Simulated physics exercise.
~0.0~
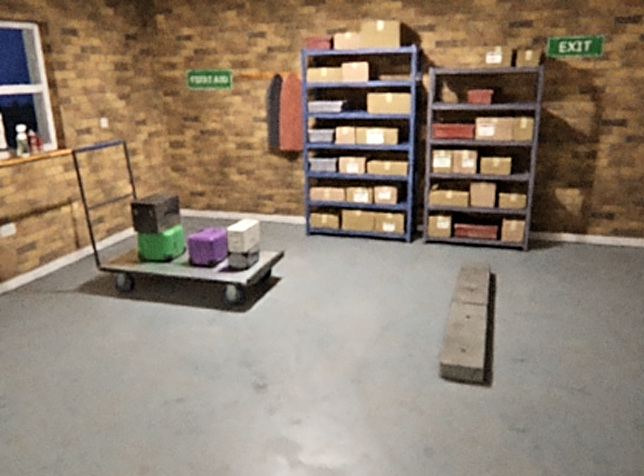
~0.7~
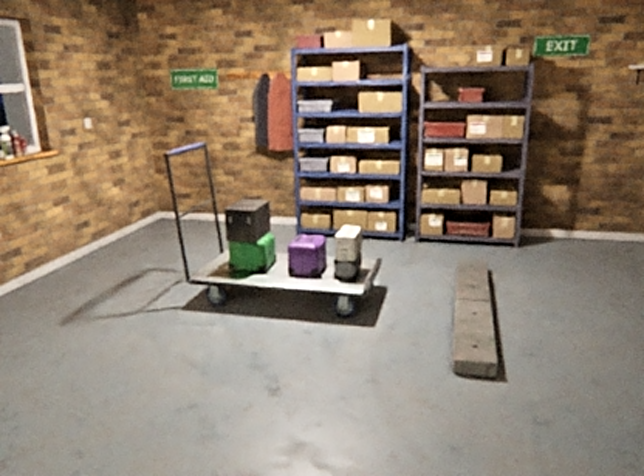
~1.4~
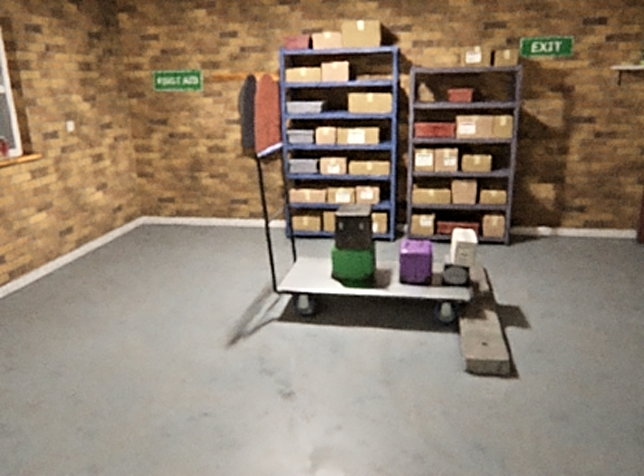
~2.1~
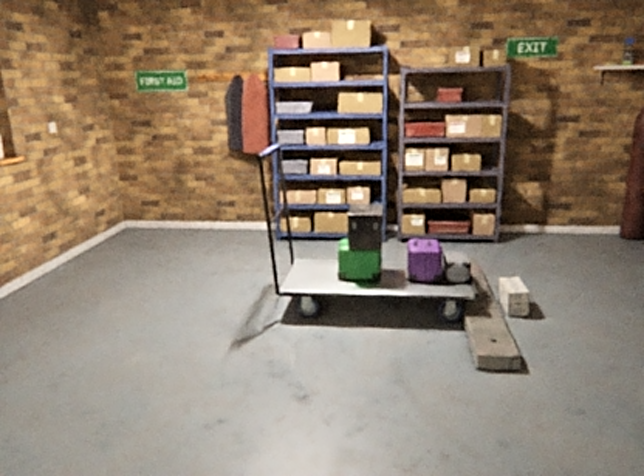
A flat trolley carrying a black toolbox on a green suitcase, a purple suitcase and a white parcel on a grey suitcase rolls right and stops against a low kerb; the white parcel tips off the front and lands upside down beyond it, while the others stay aboard.
